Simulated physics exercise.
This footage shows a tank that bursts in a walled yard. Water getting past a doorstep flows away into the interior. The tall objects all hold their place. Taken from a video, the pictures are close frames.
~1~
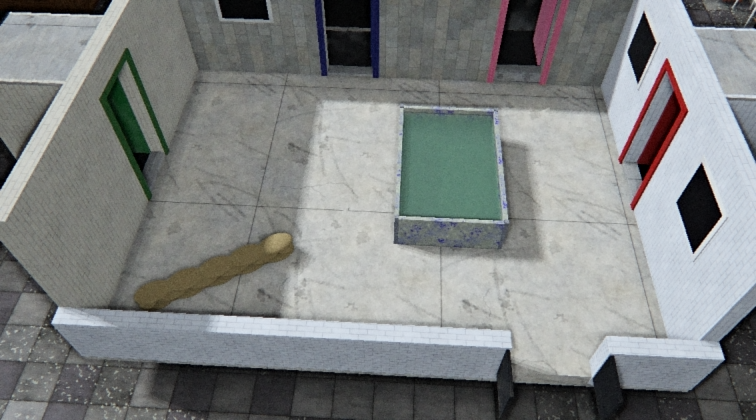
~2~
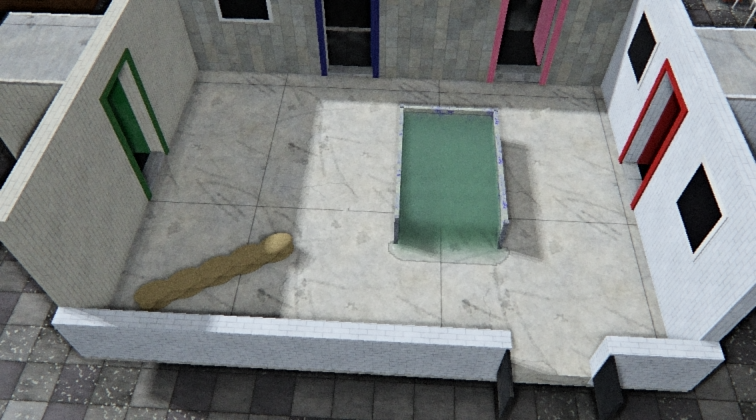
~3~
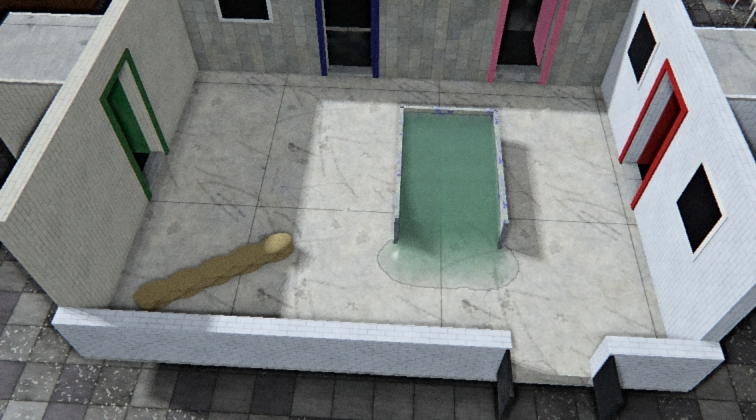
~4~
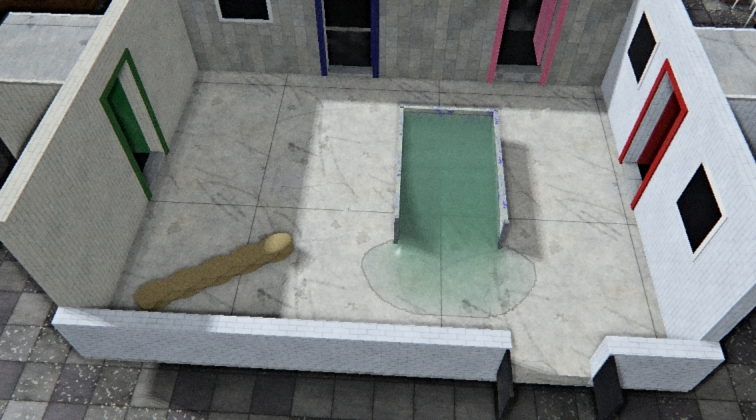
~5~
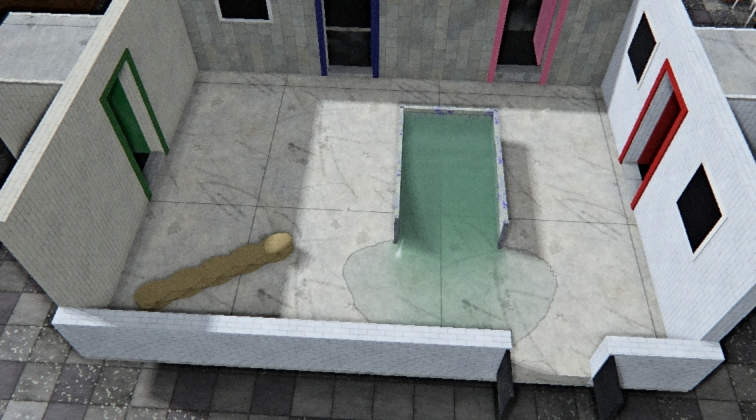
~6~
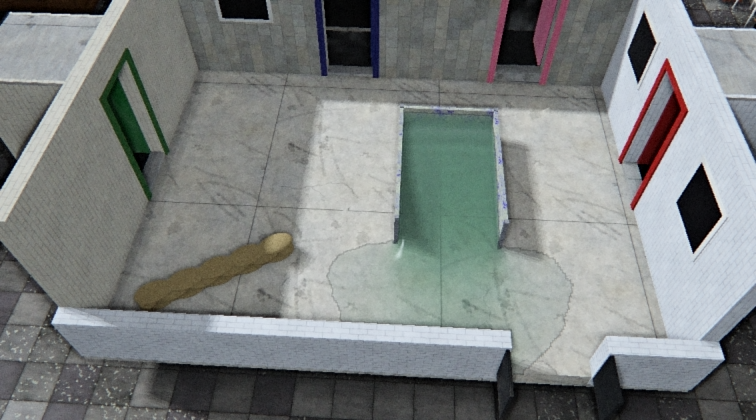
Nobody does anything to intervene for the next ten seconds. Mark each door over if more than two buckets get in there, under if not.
Pink door - under; red door - under; blue door - under; green door - under.
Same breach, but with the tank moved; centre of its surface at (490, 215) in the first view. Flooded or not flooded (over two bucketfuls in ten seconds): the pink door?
Result for pink: It doesn't reach it.
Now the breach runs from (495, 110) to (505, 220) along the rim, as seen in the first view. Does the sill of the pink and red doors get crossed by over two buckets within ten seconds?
Lab note - pink door stays short of it, red door tops the mark.
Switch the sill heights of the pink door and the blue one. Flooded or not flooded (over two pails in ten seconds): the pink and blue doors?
Pink: Within the limit; blue: Within the limit.
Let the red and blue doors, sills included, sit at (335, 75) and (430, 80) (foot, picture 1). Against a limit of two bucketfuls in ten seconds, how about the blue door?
The blue one falls short.
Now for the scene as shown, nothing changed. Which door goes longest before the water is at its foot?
That would be the one in blue.
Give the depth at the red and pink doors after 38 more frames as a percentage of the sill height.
Some 50 percent, then some 10 percent.
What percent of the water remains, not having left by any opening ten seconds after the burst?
78 percent or thereabouts.
A moment on, water covers 15 % of the floor; the pink door not reached, the red door not reached, the blue door not reached, the green door not reached.
Next, water covers 20 % of the floor; the pink door not reached, the red door not reached, the blue door not reached, the green door not reached.
Then, water covers 30 % of the floor; the pink door not reached, the red door not reached, the blue door not reached, the green door not reached.
Later, water covers 75 % of the floor; the pink door wet at the sill, nothing in, the red door wet at the sill, nothing in, the blue door not reached, the green door wet at the sill, nothing in.
In the end, water covers 80 % of the floor; the pink door wet at the sill, nothing in, the red door wet at the sill, nothing in, the blue door wet at the sill, nothing in, the green door wet at the sill, nothing in.
